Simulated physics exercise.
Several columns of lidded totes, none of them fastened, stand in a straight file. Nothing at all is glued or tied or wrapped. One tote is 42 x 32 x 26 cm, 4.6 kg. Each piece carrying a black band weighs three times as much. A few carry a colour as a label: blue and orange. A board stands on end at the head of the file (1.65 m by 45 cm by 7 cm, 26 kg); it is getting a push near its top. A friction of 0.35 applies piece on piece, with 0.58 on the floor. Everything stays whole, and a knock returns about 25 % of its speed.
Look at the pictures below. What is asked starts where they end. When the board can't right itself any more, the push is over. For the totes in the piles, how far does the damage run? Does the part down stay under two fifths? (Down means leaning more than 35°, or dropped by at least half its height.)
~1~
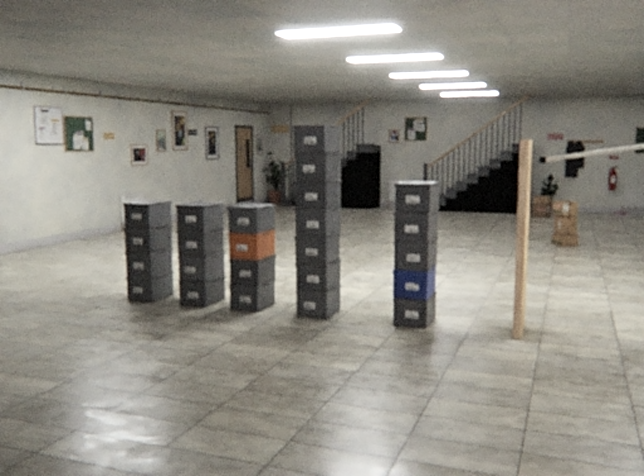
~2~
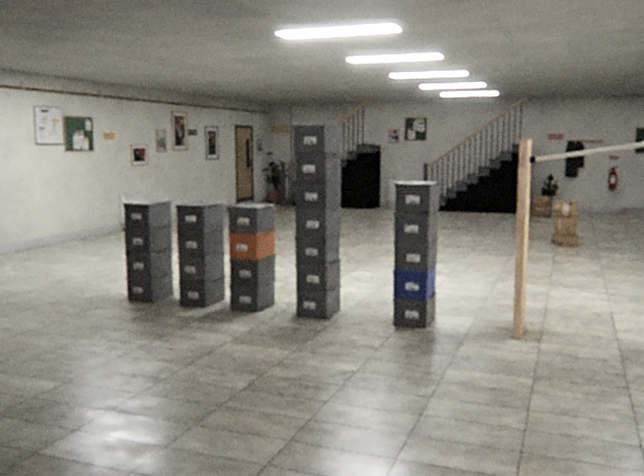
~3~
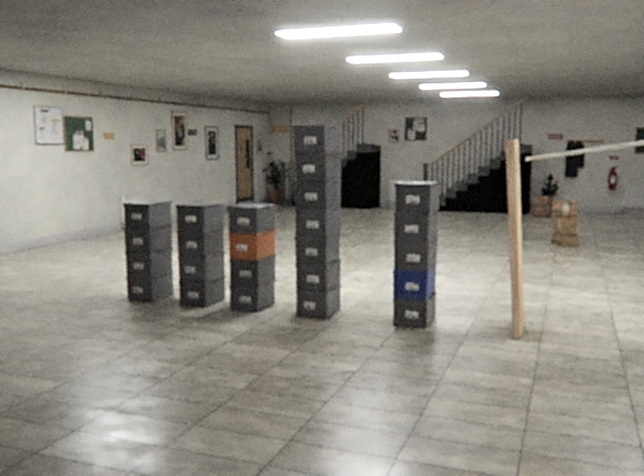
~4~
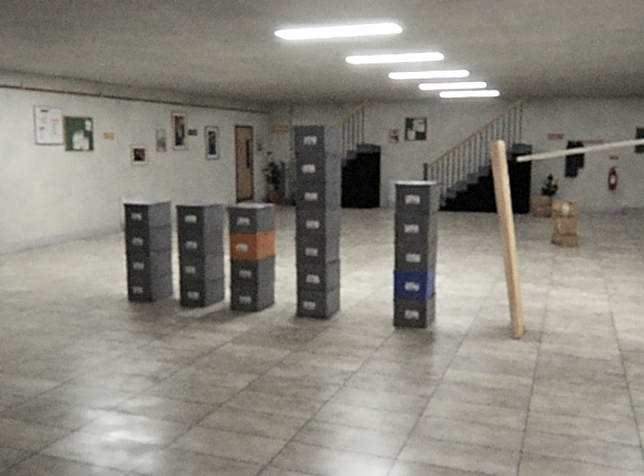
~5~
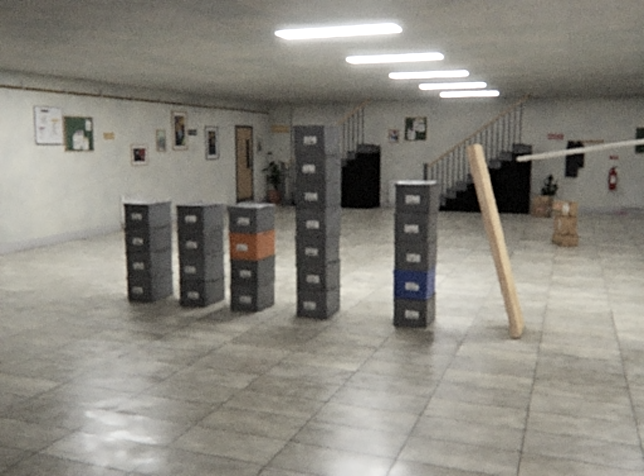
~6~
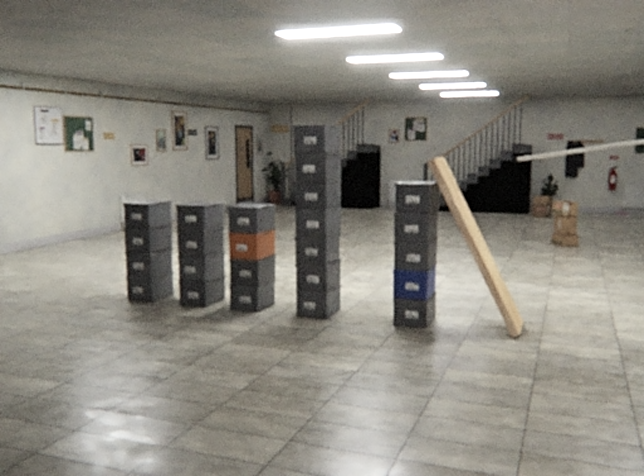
No, it goes past two fifths.
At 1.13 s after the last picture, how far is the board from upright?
Around 80 degrees.
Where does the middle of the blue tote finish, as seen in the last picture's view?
Check around (374, 302) in the last image.
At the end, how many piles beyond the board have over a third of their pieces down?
5.
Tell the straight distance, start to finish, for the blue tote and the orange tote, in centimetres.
Result: Blue at 40 cm, orange at 100 cm.
Then, 1.13 s later than the last frame, board 80° from upright; 4 of the 24 totes down; blue tote on its side; orange tote moved 7 cm.
Then, 2.41 s later than the last frame, board 80° from upright; 20 of the 24 totes down; blue tote on its side; orange tote tilted 29°, 19 cm lower.
When it is over, board 81° from upright; 22 of the 24 totes down; blue tote on its side; orange tote tilted 37°, 29 cm lower. That is 92 per cent. In pixels of the last frame, middles, blue tote near (374, 302), orange tote near (173, 267).
